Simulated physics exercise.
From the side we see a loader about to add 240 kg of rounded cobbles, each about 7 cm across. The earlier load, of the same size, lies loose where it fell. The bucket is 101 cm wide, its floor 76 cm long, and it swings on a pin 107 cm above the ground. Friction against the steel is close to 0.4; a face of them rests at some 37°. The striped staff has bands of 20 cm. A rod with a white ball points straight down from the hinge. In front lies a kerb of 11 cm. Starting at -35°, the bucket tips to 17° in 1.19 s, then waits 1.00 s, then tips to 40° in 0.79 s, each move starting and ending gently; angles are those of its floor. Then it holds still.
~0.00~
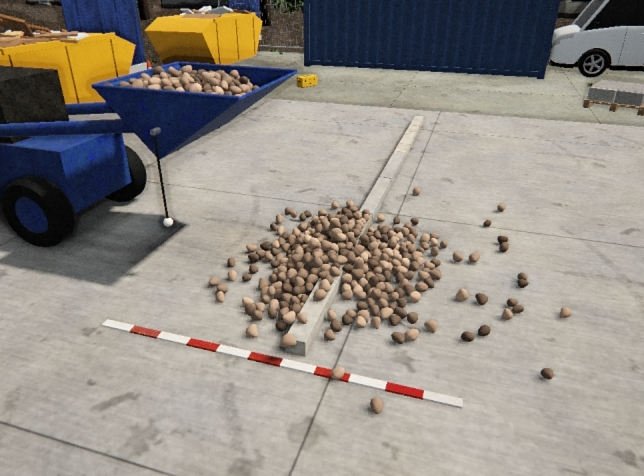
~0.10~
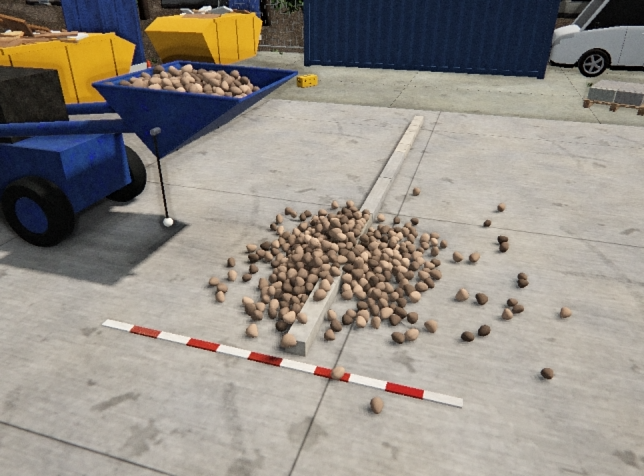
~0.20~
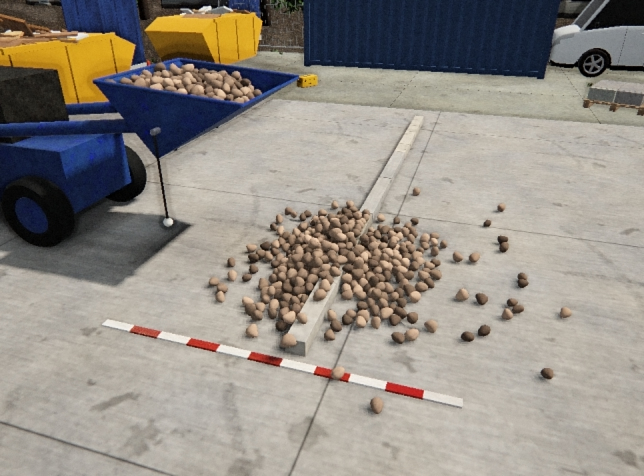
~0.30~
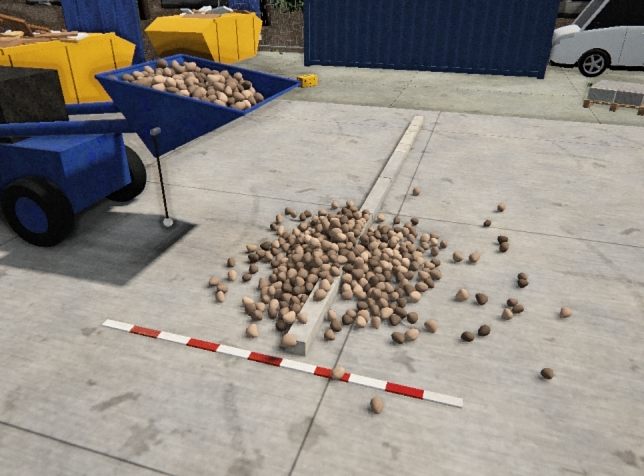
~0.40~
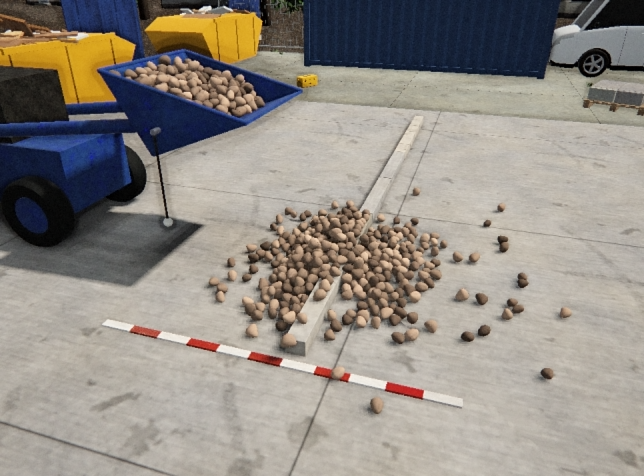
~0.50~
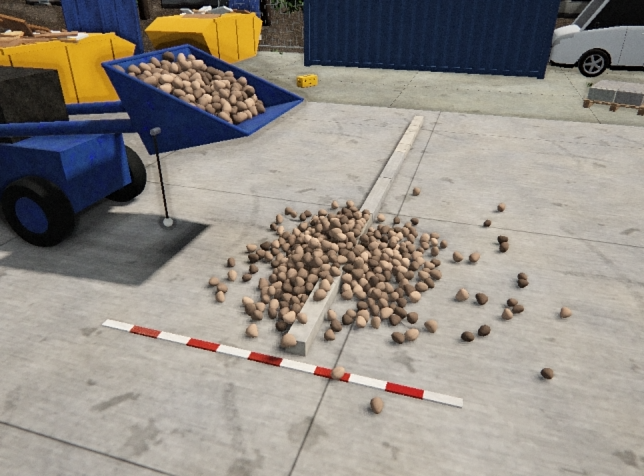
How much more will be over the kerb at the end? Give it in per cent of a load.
Close to 5 parts in a hundred.
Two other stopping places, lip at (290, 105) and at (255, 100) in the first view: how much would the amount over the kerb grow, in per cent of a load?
Near 55 per cent from the first place, 15 from the second.
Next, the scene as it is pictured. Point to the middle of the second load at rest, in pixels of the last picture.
Around (292, 241).
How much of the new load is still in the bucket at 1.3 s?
Roughly 95 per cent is still inside.
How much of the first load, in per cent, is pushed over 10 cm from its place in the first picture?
Roughly 5 per cent of them.
After 0.9 s the floor is at 9°; in per cent of one load, 100 in the bucket, 60 on this side of the kerb, 40 over the kerb; the foremost stones are at (524, 299).
After 1.3 s the floor is at 17°; in per cent of one load, 93 in the bucket, 67 on this side of the kerb, 40 over the kerb; the foremost stones are at (524, 299).
After 3.4 s the floor is at 40°; in per cent of one load, 0 in the bucket, 156 on this side of the kerb, 44 over the kerb; the foremost stones are at (524, 299).
After 5.8 s the floor is at 40°; in per cent of one load, 0 in the bucket, 156 on this side of the kerb, 44 over the kerb; the foremost stones are at (524, 299). Net gain over the kerb, 5.
